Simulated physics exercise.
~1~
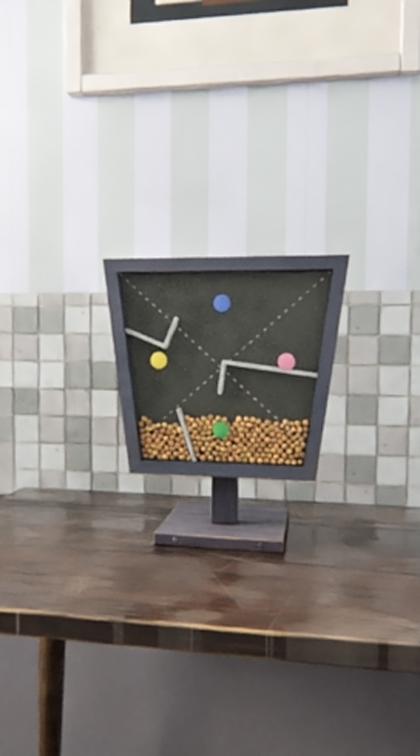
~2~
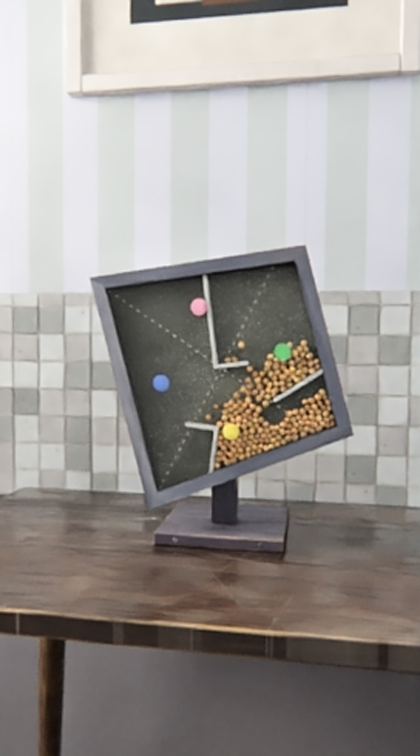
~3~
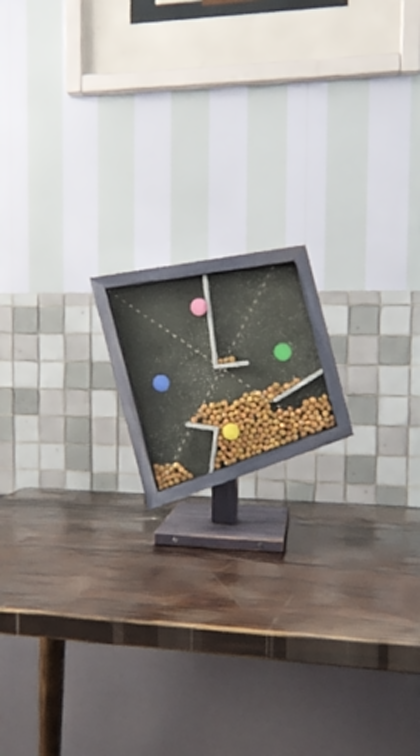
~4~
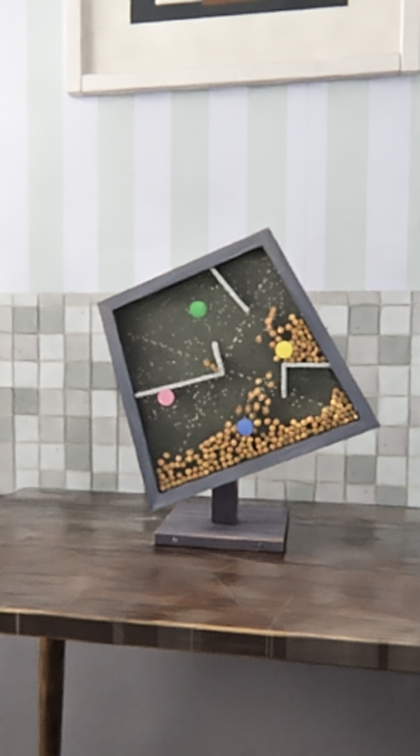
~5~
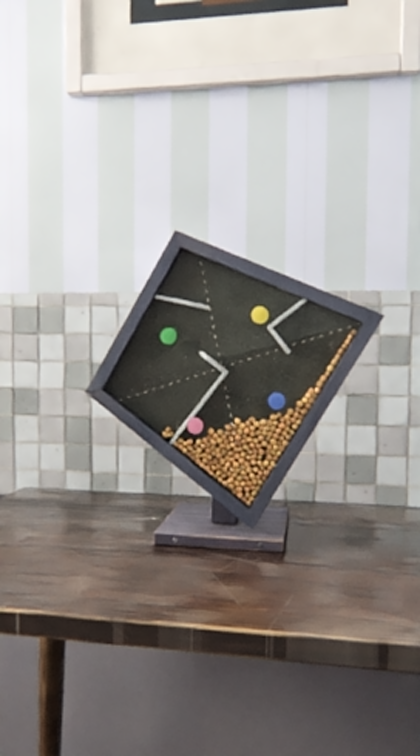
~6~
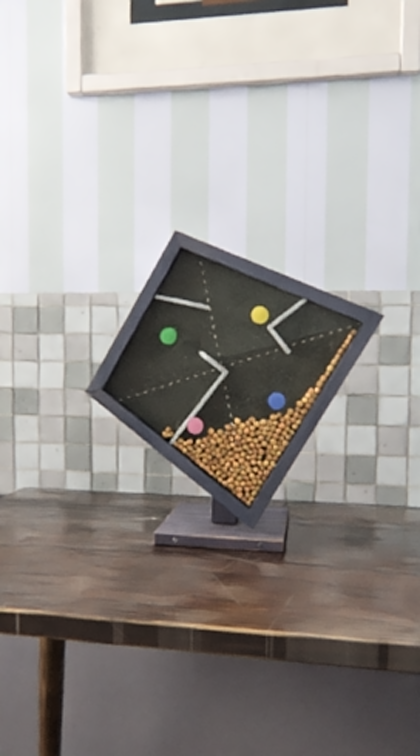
A dark square case holding small tan beads stands upright on a wooden table, seen from the front against pale tiles and striped wallpaper. Blue, pink, green and yellow dots sit between dashed lines inside it, with a few pale bars. The case turns anticlockwise, and the beads heap up at the right by the green and yellow dots. It pauses while they slide leftward and level out. Then it turns further the same way, spilling beads past the yellow dot. It stops tilted, the beads resting in the bottom corner by the pink and blue dots, mostly on blue's side.
